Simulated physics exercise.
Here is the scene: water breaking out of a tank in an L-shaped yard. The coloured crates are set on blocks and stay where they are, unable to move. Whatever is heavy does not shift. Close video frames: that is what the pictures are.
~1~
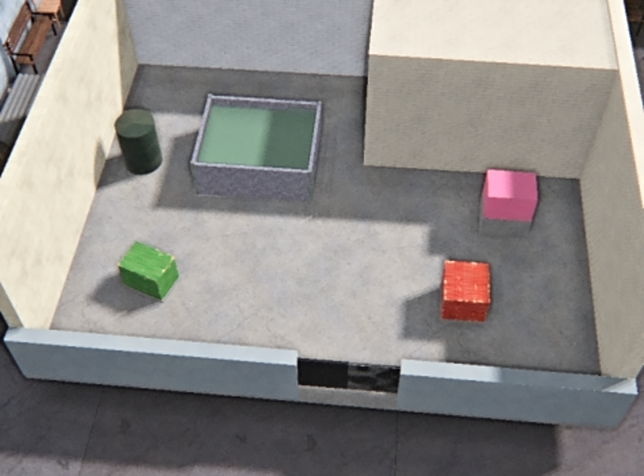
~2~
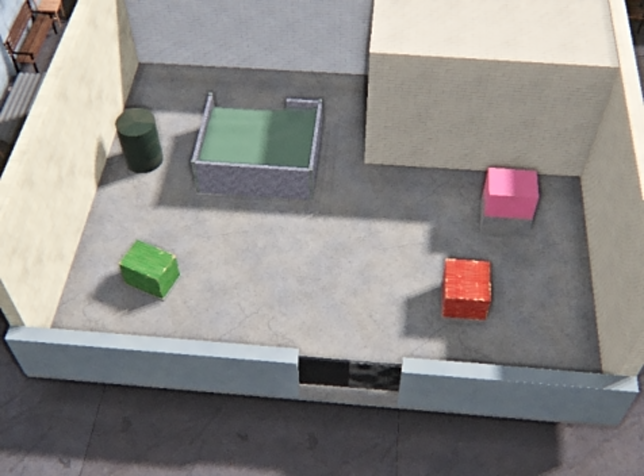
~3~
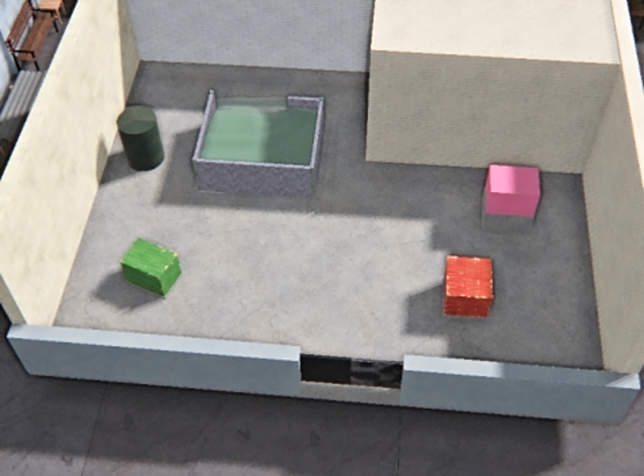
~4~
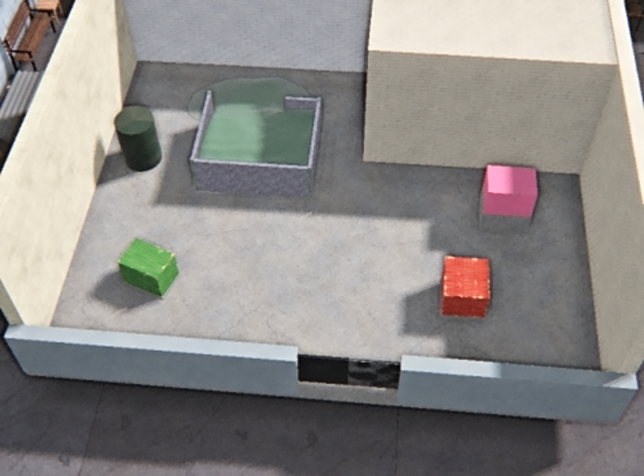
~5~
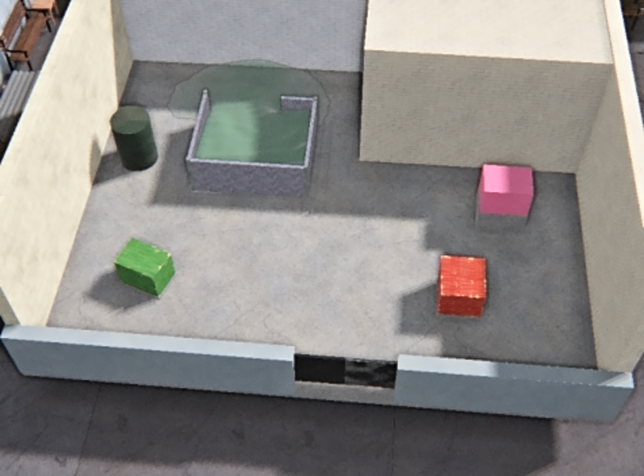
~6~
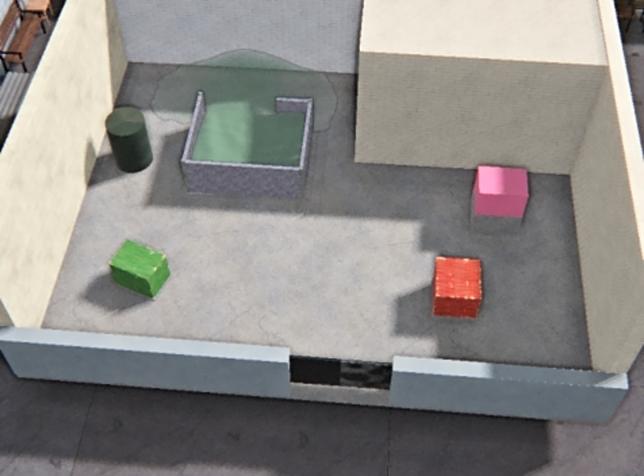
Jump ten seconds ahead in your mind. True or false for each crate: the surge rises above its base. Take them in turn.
Pink crate: False; red crate: False; green crate: True.
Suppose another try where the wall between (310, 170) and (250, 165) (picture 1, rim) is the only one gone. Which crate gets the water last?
The pink one comes last.
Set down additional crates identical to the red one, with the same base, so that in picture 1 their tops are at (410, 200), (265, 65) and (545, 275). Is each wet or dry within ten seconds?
Crate one avoids the flood; crate two is touched by the flood; crate three avoids the flood.
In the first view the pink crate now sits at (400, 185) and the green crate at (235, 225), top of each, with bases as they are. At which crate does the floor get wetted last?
The crate marked red comes last.
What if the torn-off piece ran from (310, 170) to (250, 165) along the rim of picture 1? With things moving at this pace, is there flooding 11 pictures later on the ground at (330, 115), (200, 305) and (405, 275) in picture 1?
Those three places would be still unsoaked, soaking and soaking, in that order.
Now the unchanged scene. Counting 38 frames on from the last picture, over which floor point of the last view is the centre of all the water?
Around pixel (218, 175).
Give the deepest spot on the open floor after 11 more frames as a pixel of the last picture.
Somewhere close to (128, 64).
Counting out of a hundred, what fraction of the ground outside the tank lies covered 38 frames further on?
Close to 65 percent, by my reckoning.
A moment on, water covers 15 % of the floor; the pink crate not reached, the red crate not reached, the green crate not reached.
Next, water covers 20 % of the floor; the pink crate not reached, the red crate not reached, the green crate not reached.
Then, water covers 35 % of the floor; the pink crate not reached, the red crate not reached, the green crate not reached.
Later, water covers 65 % of the floor; the pink crate not reached, the red crate water round its plinth, the green crate water round its plinth.
In the end, water covers 80 % of the floor; the pink crate stayed above the water, the red crate stayed above the water, the green crate was topped.
